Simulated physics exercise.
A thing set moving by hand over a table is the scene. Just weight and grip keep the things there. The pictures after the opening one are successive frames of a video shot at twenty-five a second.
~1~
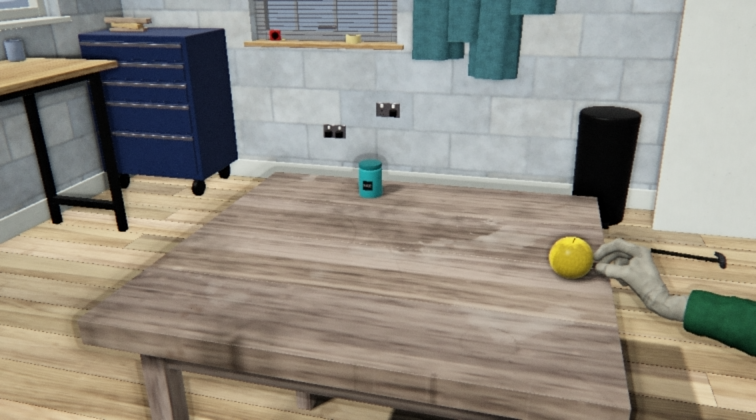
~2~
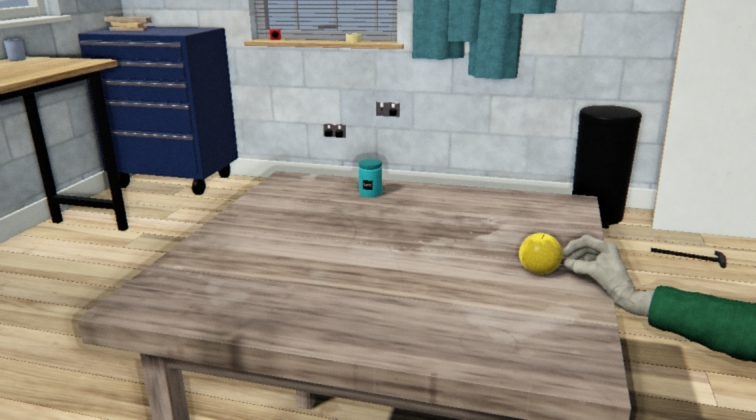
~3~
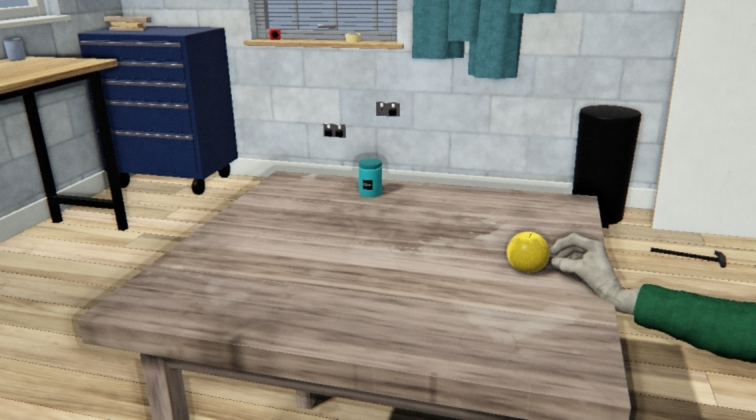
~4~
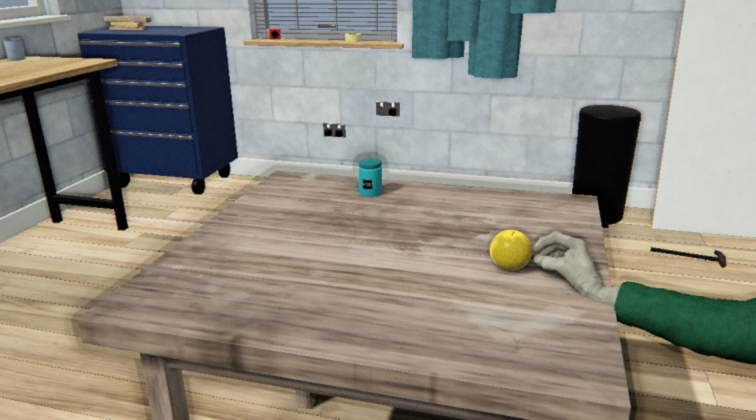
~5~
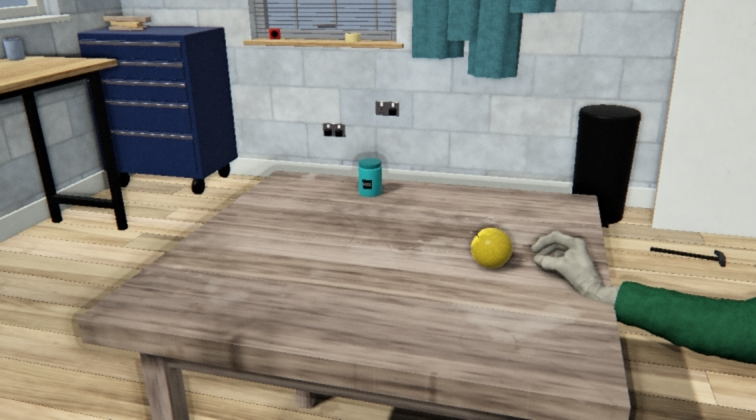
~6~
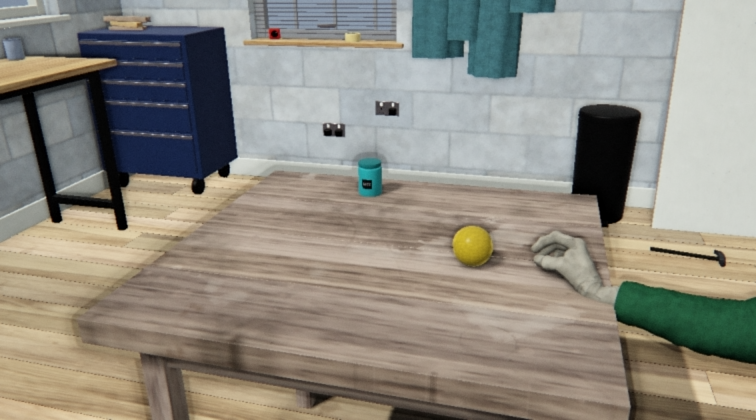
A hand in a green sleeve pushed a yellow apple leftward from the right side of a wooden table, then stayed back while the apple kept rolling left on its own.
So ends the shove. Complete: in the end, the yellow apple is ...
... off the table.
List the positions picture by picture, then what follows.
In the first frame, under the hand; yellow apple (571, 258).
In the second frame, under the hand; yellow apple (541, 254).
In the third frame, under the hand; yellow apple (528, 252).
In the fourth frame, yellow apple (511, 250).
In the fifth frame, yellow apple (492, 248) moved a little.
In the sixth frame, yellow apple (473, 246) moved about its own width.
Then, 0.40 s later than the last frame, yellow apple moved well along near (308, 229).
Then, 0.90 s later than the last frame, yellow apple now off the table.
When it is over, off the table, yellow apple.
